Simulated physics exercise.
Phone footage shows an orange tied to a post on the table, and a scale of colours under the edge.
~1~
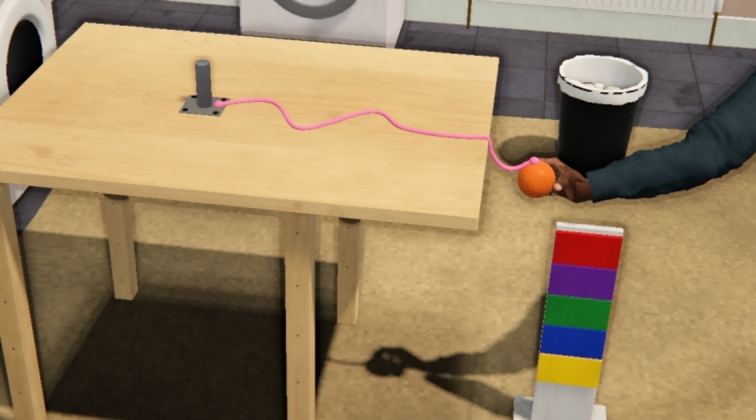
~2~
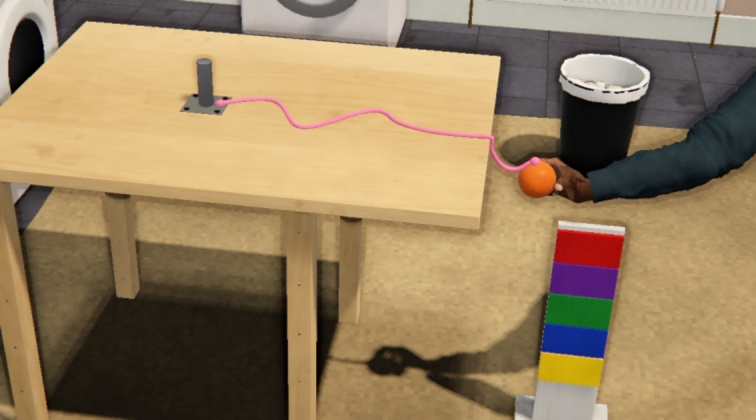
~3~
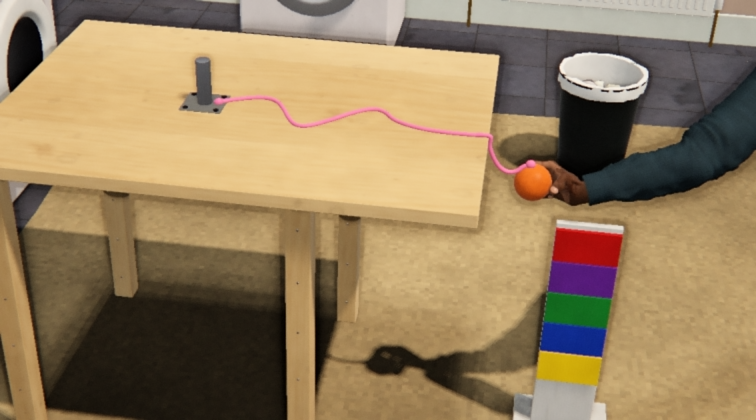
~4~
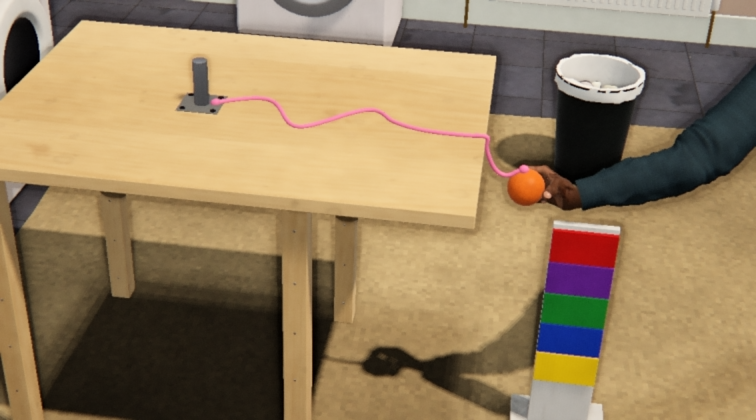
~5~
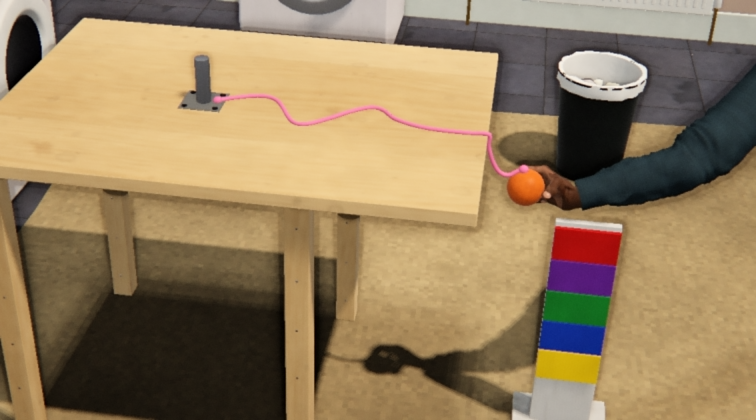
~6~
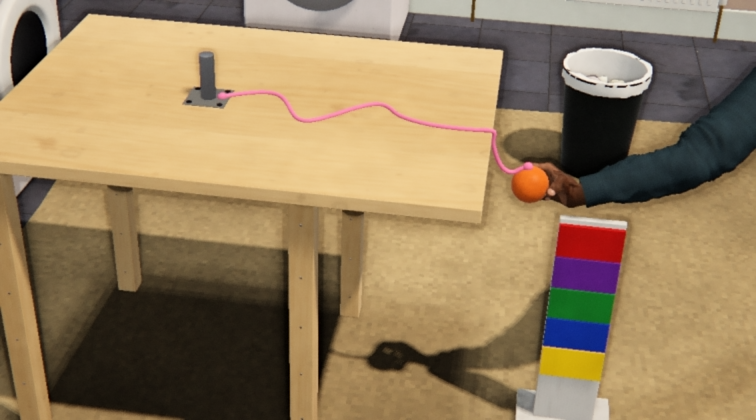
In a room with dark floor tiles and a tan floor covering, a wooden table is seen from above at an angle. A wavy pink cord runs from a dark post on the tabletop over the right edge to an orange ball in a hand, above an upright scale of red, purple, green, blue and yellow, near a black bin. The hand shifts the ball very slightly left and down, while the view wavers a little.
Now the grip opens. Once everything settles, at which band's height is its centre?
Its centre settles level with the purple band.
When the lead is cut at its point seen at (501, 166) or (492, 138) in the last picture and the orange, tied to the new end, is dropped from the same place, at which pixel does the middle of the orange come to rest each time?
Roughly (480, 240), then roughly (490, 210).
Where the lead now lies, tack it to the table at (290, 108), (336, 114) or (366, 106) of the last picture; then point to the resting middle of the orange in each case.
(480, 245), (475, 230), (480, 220).
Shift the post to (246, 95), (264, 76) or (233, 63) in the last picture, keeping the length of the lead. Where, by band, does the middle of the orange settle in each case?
The first case gives green, the second green and the third purple.
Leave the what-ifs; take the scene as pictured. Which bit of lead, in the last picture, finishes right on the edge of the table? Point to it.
The piece you want is at about (430, 125).
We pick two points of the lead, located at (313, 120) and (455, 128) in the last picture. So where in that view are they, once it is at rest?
They go to (352, 112) and to (492, 155).
Early on, orange near (452, 247); level with purple.
Midway, orange near (488, 263); level with purple.
Finally, orange near (487, 263); level with purple. Its middle rests at the purple band.
